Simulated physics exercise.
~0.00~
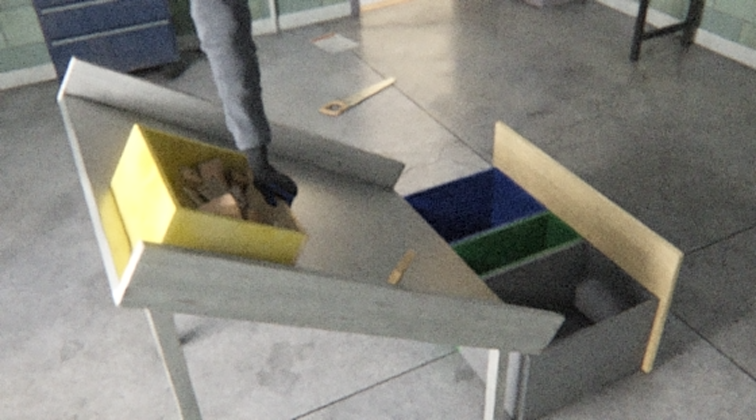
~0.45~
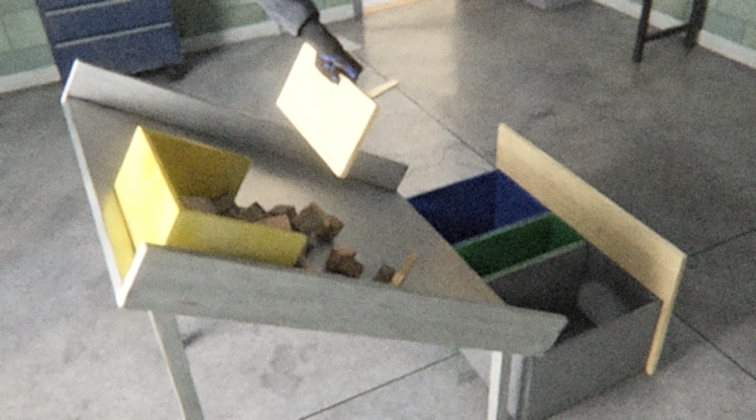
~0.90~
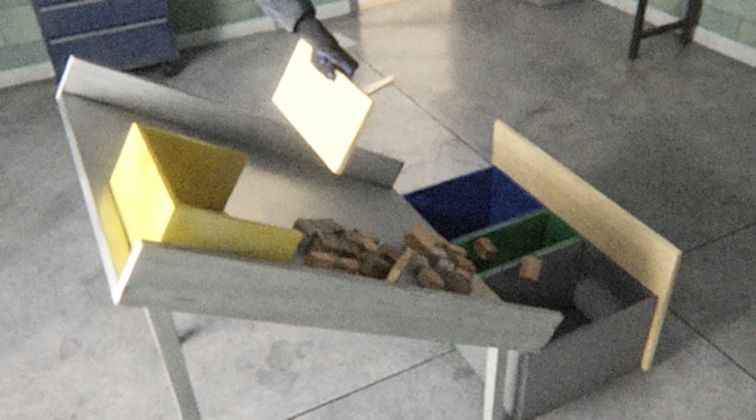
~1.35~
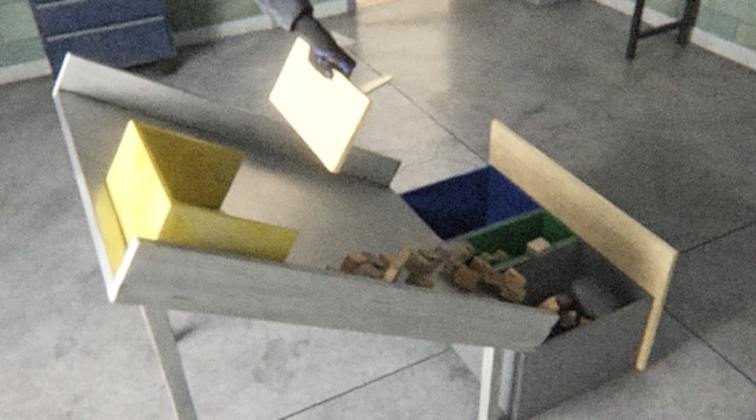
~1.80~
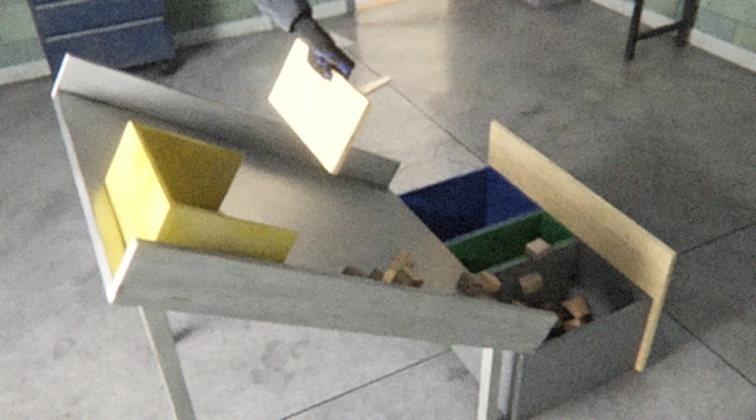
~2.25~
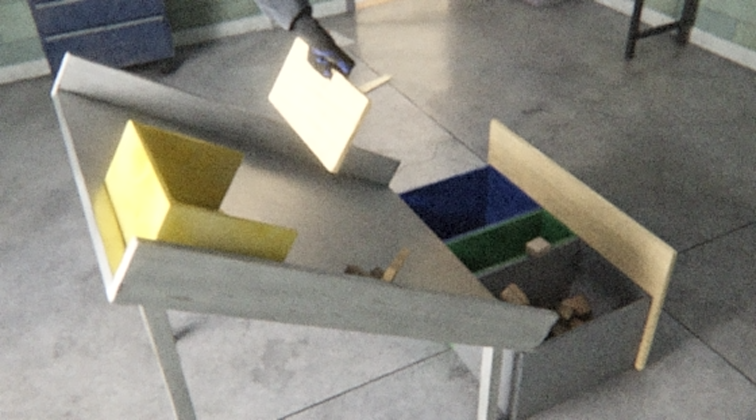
Small wooden blocks tumbled out of a yellow pen once a gloved hand lifted its gate, slid down the sloping table and dropped into the green bin and mostly the near grey tote, leaving the blue tub empty and a few pieces on the slope.
